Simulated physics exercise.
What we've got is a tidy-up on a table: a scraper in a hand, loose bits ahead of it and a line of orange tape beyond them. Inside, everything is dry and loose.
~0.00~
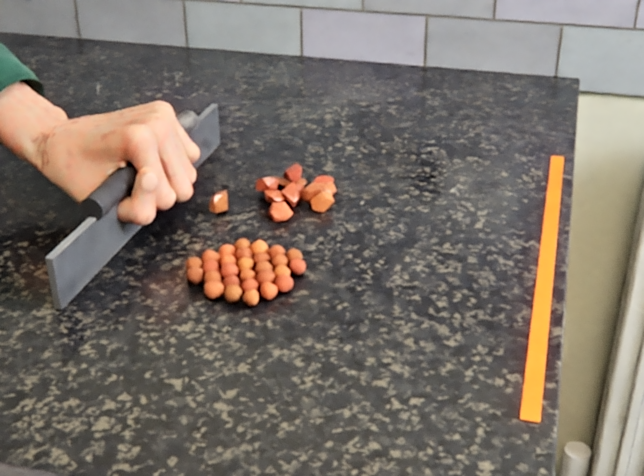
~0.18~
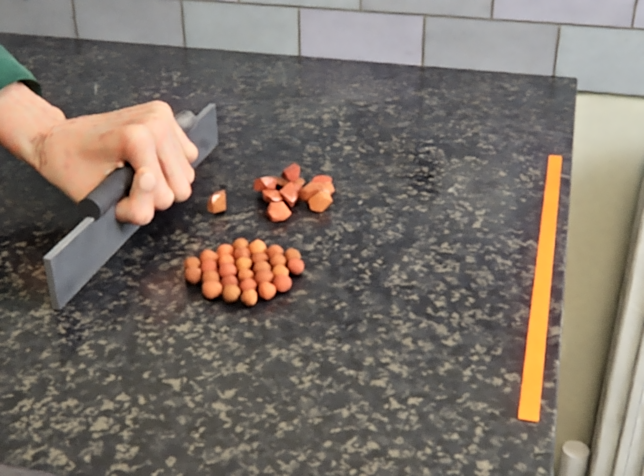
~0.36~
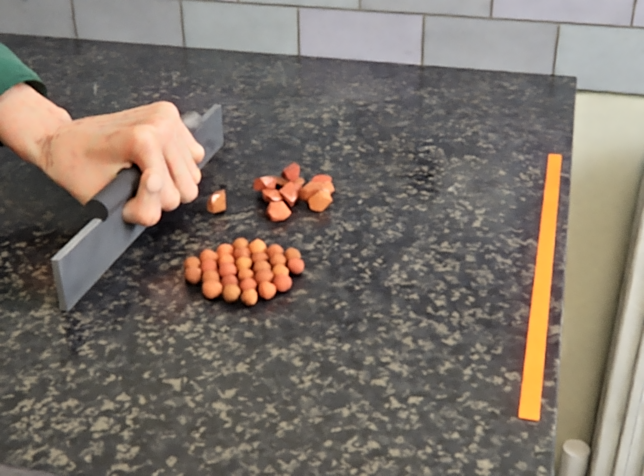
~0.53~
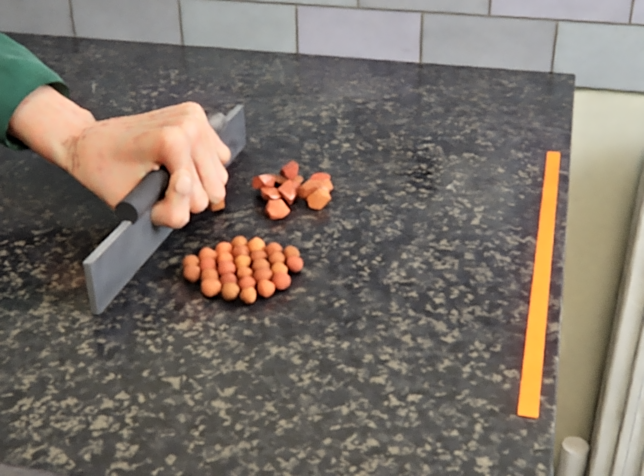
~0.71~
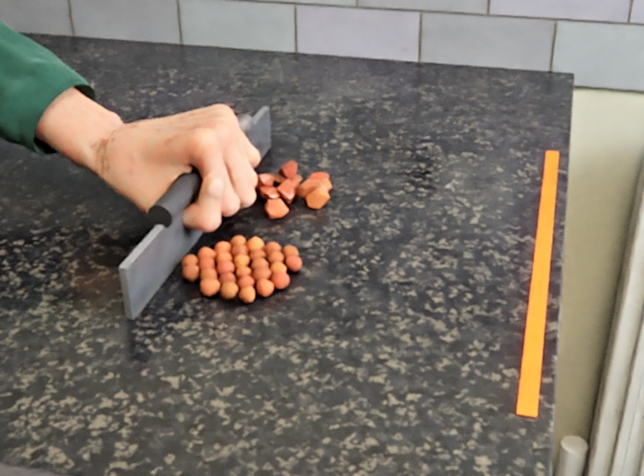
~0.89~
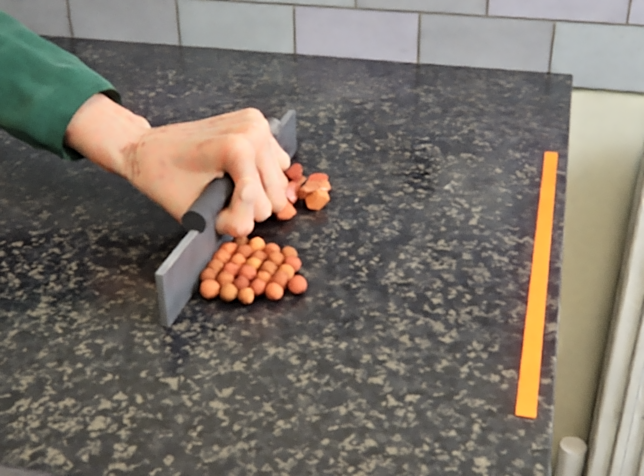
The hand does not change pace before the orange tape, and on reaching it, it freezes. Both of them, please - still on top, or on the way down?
The nearer handful loses some bits. The farther handful loses some bits.
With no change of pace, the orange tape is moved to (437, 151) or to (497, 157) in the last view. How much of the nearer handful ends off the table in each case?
Off the table, in order: 0, then 0, each out of a hundred.
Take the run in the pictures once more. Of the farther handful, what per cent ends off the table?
That comes to around 100 in a hundred.
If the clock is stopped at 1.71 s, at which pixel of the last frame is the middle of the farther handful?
About (426, 208).
After 1.71 s, scraper still moving, near (395, 194); nearer handful all on the table, its front near (471, 312); farther handful all on the table, its front near (453, 211).
After 2.55 s, scraper stopped at the orange tape; nearer handful most over the edge; farther handful about half over the edge.
After 2.83 s, scraper stopped at the orange tape; nearer handful most over the edge; farther handful all over the edge.
At rest (3.0 s), scraper stopped at the orange tape; nearer handful most over the edge; farther handful all over the edge.
